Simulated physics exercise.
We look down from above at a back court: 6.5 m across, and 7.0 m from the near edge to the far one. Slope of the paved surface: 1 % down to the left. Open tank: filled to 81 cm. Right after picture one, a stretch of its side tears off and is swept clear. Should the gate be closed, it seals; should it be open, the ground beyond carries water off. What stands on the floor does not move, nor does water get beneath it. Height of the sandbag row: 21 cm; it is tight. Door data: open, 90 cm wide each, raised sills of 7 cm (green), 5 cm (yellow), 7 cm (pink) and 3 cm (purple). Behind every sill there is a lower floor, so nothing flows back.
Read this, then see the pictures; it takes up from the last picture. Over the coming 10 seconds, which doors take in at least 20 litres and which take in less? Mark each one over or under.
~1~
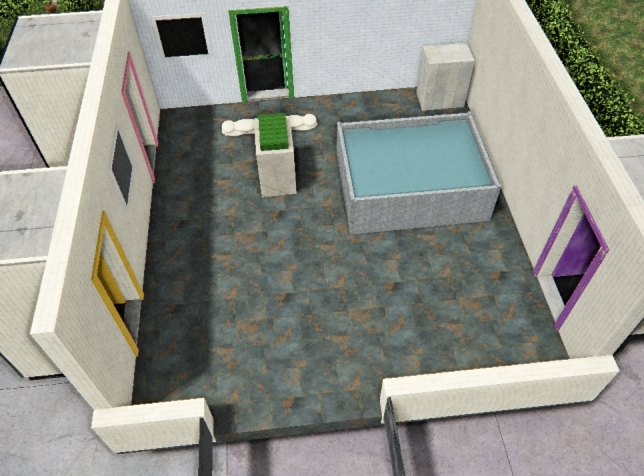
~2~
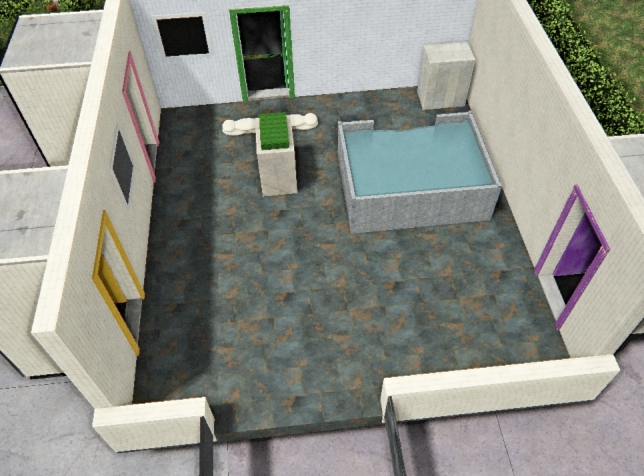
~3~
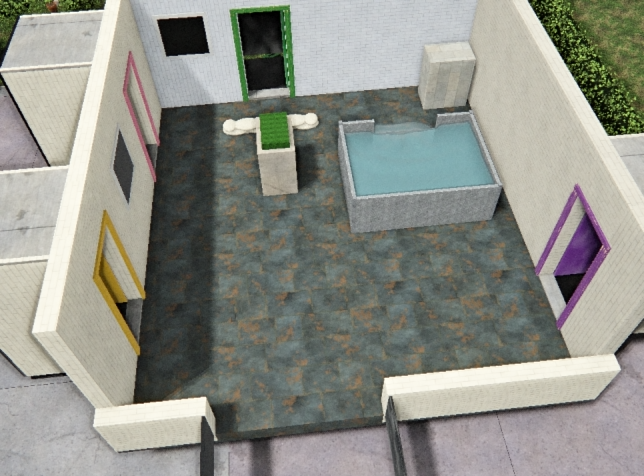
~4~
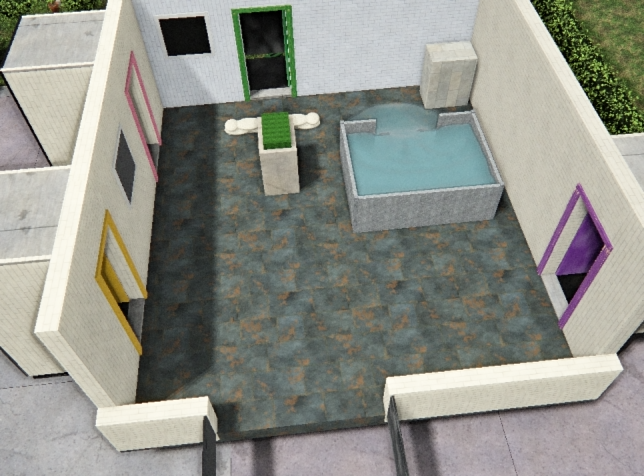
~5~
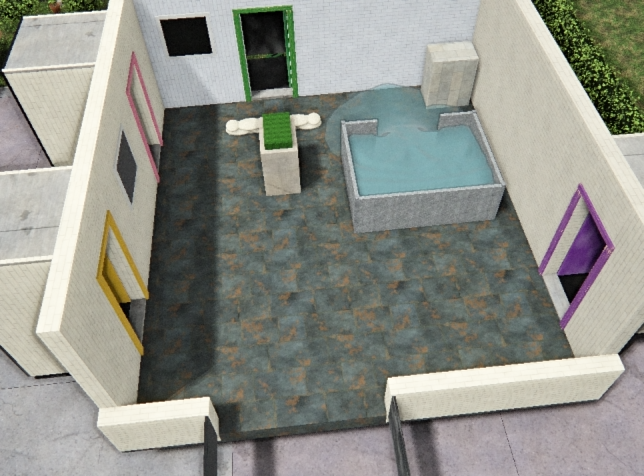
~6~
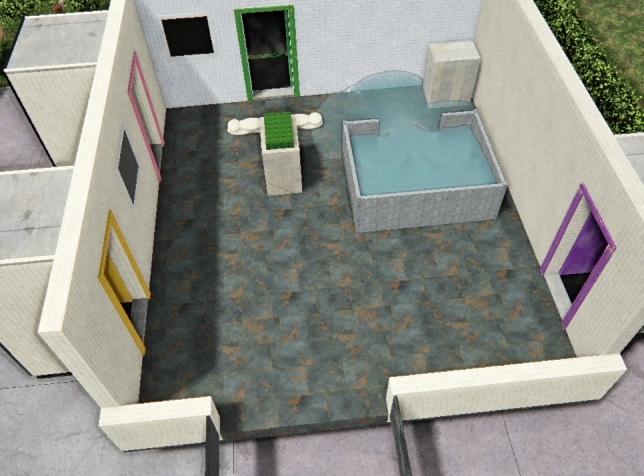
Green door - over; yellow door - under; pink door - over; purple door - under.
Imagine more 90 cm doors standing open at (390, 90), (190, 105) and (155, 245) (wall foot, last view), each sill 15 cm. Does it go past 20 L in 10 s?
First doorway gets there, second gets there, third falls short.
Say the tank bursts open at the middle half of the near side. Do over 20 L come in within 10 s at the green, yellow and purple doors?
Door by door - green: Within bounds, yellow: Out of bounds, purple: Out of bounds.
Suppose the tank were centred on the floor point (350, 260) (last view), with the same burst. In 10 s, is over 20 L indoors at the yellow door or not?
Well, yellow ends up inside the mark.
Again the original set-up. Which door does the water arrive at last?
Answer: The yellow door.
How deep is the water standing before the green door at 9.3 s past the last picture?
The depth there is around 8.0 cm.
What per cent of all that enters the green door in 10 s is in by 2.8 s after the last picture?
By that time, around 35 per cent.
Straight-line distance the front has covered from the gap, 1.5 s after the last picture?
5.2 m.
Then, 0.7 s after the last picture water covers 15 % of the floor and is deepest (62 cm) near (456, 86); green door 12 cm at the sill, 0 L in, yellow door not reached, pink door not reached, purple door not reached.
Then, 1.5 s after the last picture water covers 25 % of the floor and is deepest (53 cm) near (440, 87); green door 14 cm at the sill, 14 L in, yellow door not reached, pink door not reached, purple door not reached.
Then, 2.8 s after the last picture water covers 40 % of the floor and is deepest (42 cm) near (166, 118); green door 17 cm at the sill, 50 L in, yellow door not reached, pink door 13 cm at the sill, 4 L in, purple door 4 cm at the sill, 0 L in.
Then, 5.3 s after the last picture water covers 85 % of the floor and is deepest (26 cm) near (166, 118); green door 12 cm at the sill, 110 L in, yellow door 4 cm at the sill, 0 L in, pink door 13 cm at the sill, 58 L in, purple door 3 cm at the sill, 1 L in.
Then, 9.3 s after the last picture water covers 95 % of the floor and is deepest (16 cm) near (166, 112); green door 8 cm at the sill, 138 L in, yellow door 5 cm at the sill, 0 L in, pink door 10 cm at the sill, 108 L in, purple door 2 cm at the sill, 2 L in.
